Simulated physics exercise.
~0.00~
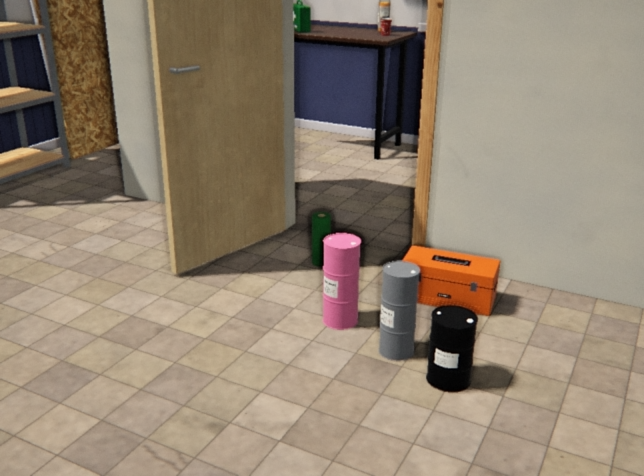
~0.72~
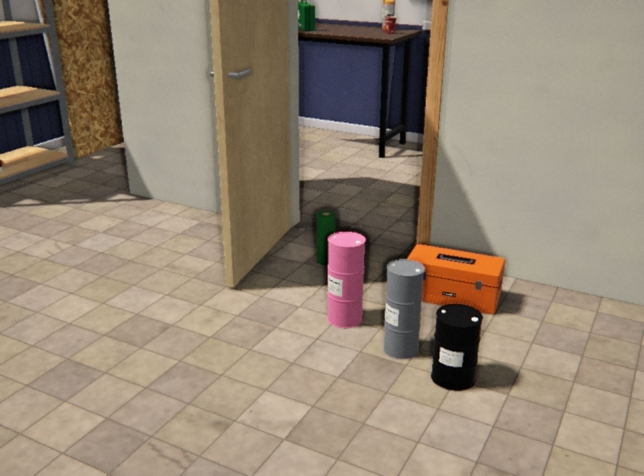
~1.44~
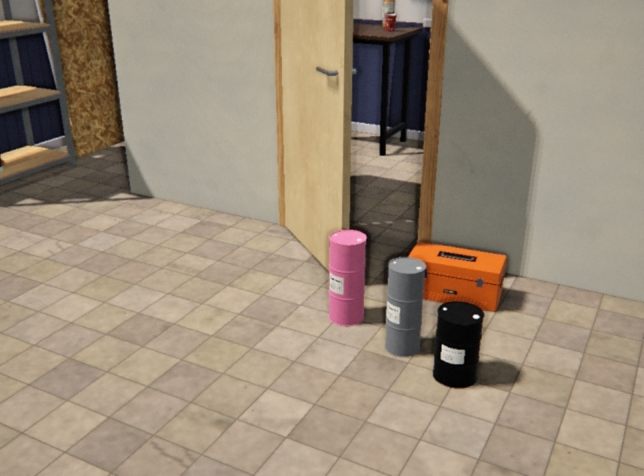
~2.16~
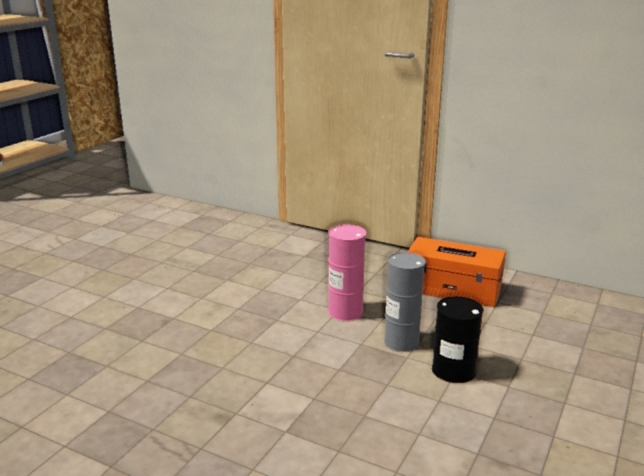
The footage shows a wooden door swinging steadily towards its frame on a tiled floor, passing out of sight a small green roll near the doorway, until the door is shut, while the pink, grey and black canisters and the orange toolbox stay in place.
